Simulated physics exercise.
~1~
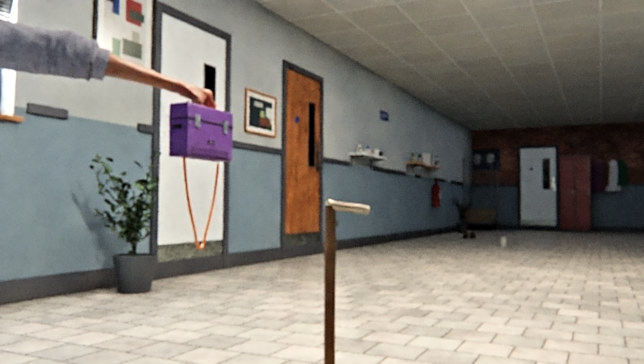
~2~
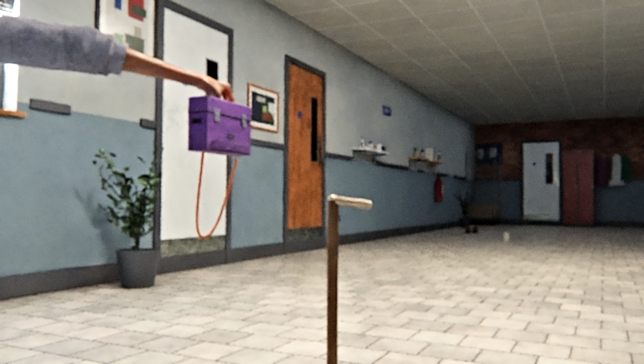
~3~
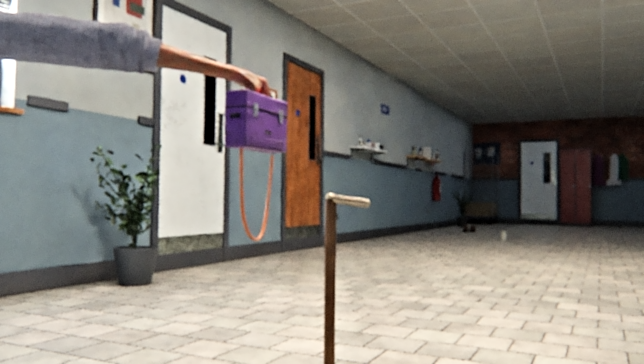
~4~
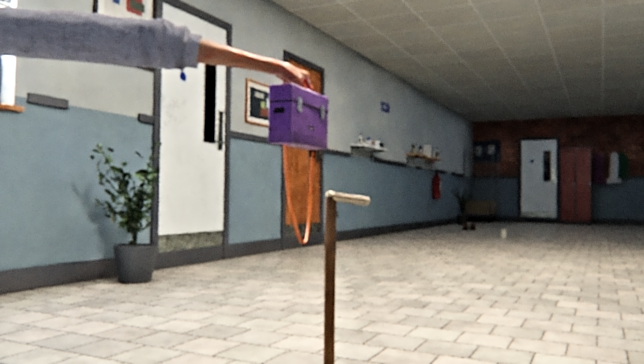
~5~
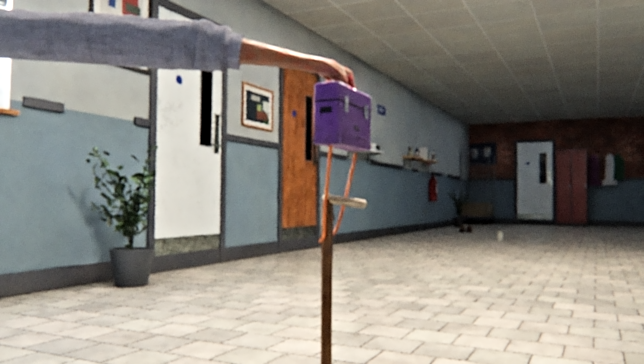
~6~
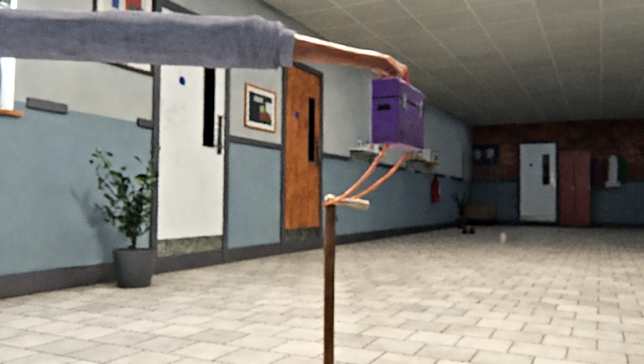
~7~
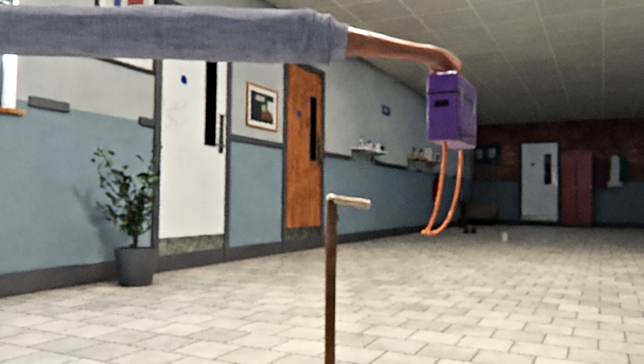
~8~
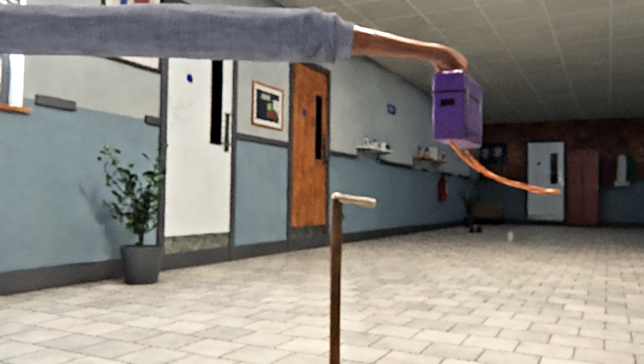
The video shows a hand carrying a purple case with a dangling orange loop rightward along a hallway, toward and over a thin post. The loop brushes the post's top and trails briefly, then comes clear and swings out to the right as the case ends up past the post.
